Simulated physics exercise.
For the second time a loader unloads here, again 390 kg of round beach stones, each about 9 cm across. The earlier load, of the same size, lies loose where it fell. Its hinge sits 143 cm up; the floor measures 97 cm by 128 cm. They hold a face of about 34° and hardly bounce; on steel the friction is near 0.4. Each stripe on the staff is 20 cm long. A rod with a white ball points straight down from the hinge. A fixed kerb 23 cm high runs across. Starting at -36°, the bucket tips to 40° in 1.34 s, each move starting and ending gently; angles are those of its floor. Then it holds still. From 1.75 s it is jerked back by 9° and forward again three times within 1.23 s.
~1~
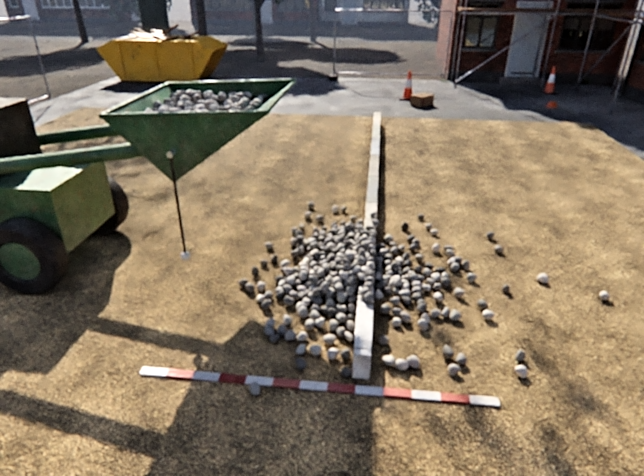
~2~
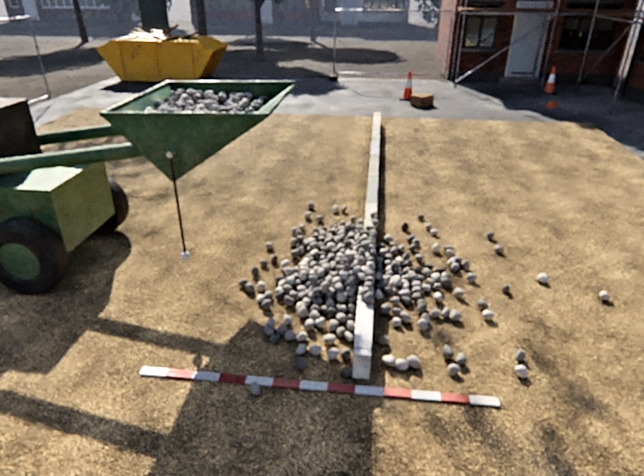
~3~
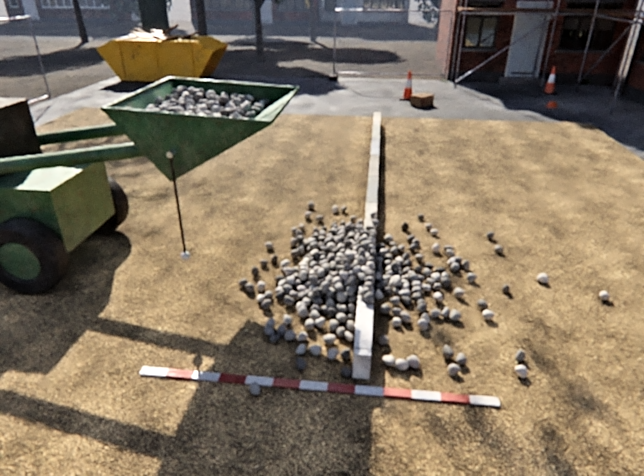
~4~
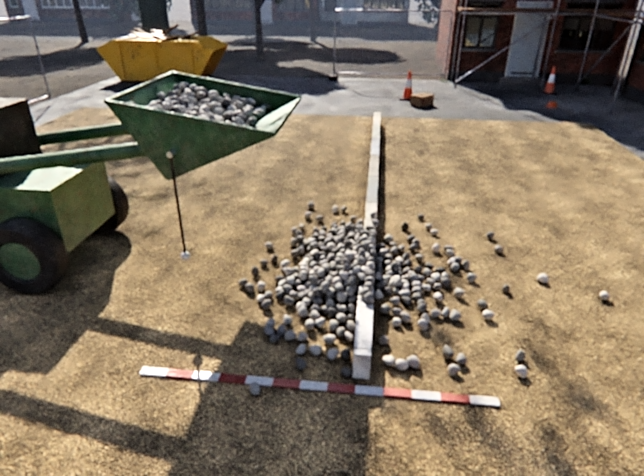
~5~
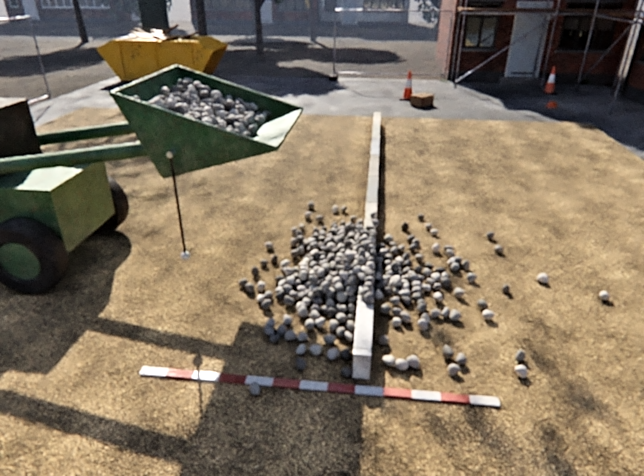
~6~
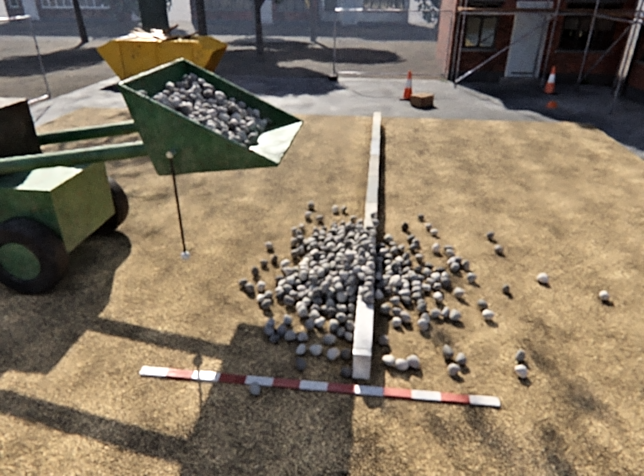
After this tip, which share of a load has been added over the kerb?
About 3 per cent.
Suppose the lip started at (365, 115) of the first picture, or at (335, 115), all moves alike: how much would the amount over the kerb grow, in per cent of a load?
About 85 and 45 per cent.
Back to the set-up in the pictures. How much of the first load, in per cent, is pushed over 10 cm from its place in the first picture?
About 5 per cent.
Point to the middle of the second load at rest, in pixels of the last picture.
Near (310, 262).
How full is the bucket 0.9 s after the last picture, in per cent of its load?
It holds some 50 per cent.
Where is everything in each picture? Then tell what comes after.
Lip at (267, 113), floor tilted -36°, highest stones at (214, 99). The earlier load is highest near (363, 253), 30 cm above ground level, 77 % on this side of the kerb, 23 % over the kerb, in the first picture.
The bucket is at -34°, its lip at (268, 115); the top of the load is at (198, 99), in the second picture.
Lip at (271, 123), floor tilted -30°, highest stones at (190, 95), in the third picture.
Lip at (275, 135), floor tilted -24°, highest stones at (180, 92), in the fourth picture.
Lip at (277, 149), floor tilted -16°, highest stones at (183, 88), in the fifth picture.
Lip at (278, 165), floor tilted -7°, highest stones at (185, 84), in the sixth picture.
Then, 0.4 s after the last picture the floor is at 28°; in per cent of one load, 100 in the bucket, 77 on this side of the kerb, 23 over the kerb; the foremost stones are at (520, 293).
Then, 0.9 s after the last picture the floor is at 40°; in per cent of one load, 51 in the bucket, 126 on this side of the kerb, 23 over the kerb; the foremost stones are at (520, 293).
Then, 2.9 s after the last picture the floor is at 40°; in per cent of one load, 0 in the bucket, 175 on this side of the kerb, 25 over the kerb; the foremost stones are at (520, 293).
Then, 5.6 s after the last picture the floor is at 40°; in per cent of one load, 0 in the bucket, 175 on this side of the kerb, 25 over the kerb; the foremost stones are at (520, 293). Net gain over the kerb, 3.
